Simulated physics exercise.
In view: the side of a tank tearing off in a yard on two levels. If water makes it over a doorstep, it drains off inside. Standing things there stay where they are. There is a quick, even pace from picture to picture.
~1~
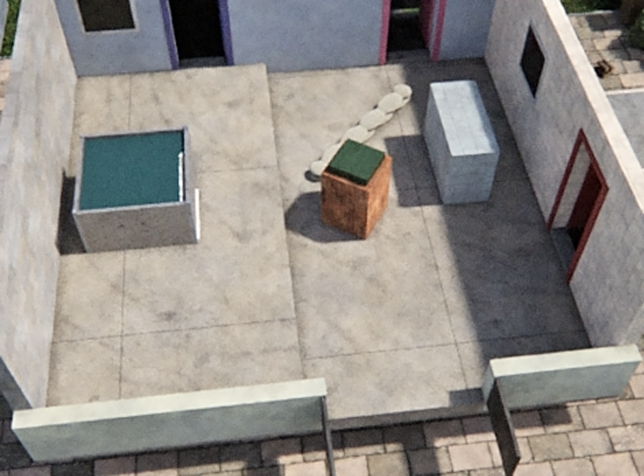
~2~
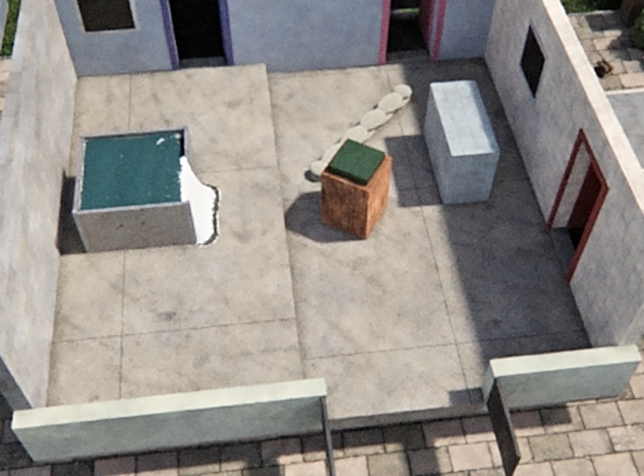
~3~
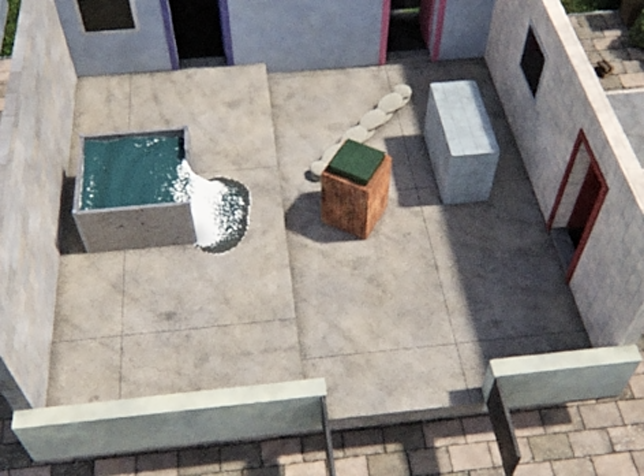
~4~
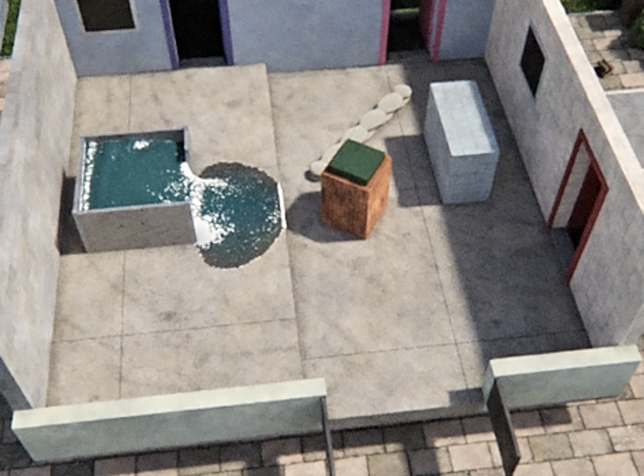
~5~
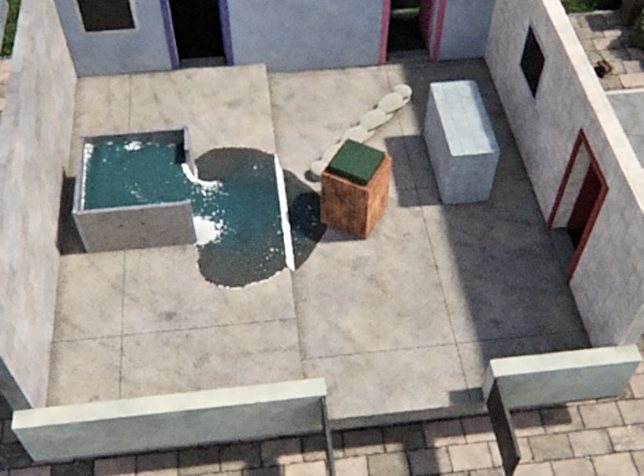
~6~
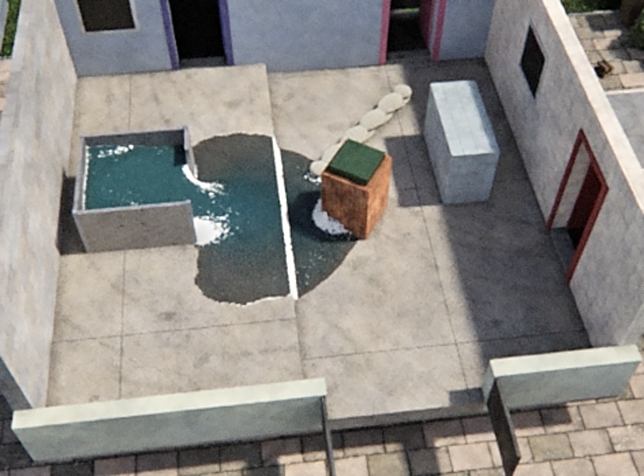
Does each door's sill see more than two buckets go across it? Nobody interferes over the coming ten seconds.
The blue door receives no more than two buckets; the pink door receives no more than two buckets; the red door receives no more than two buckets.
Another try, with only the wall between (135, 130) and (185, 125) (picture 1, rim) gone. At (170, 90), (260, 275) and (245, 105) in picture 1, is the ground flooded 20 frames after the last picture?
First soaked, second unwetted, third soaked.
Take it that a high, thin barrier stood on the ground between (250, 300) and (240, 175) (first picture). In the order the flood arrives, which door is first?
I'd go with the one in blue.
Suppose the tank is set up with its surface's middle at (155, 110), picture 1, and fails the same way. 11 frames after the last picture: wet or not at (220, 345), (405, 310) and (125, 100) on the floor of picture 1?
Bone-dry, soaked, bone-dry.
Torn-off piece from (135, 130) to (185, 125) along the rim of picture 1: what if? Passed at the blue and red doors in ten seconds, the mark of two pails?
Note - blue door: Above threshold; red door: Below threshold.
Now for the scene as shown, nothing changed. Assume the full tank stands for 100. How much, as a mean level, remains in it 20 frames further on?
My reading is roughly 22 in a hundred.
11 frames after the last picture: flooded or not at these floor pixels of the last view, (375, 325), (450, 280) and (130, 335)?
Point by point: Inundated, inundated, not yet wet.
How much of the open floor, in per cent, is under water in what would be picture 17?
I'd put it at roughly 45 per cent.
A moment on, water covers 30 % of the floor; the blue door not reached, the pink door not reached, the red door not reached.
Next, water covers 45 % of the floor; the blue door not reached, the pink door wet at the sill, nothing in, the red door wet at the sill, nothing in.
Then, water covers 50 % of the floor; the blue door not reached, the pink door under two buckets in, the red door wet at the sill, nothing in.
Later, water covers 55 % of the floor; the blue door not reached, the pink door under two buckets in, the red door wet at the sill, nothing in.
In the end, water covers 55 % of the floor; the blue door not reached, the pink door under two buckets in, the red door wet at the sill, nothing in.
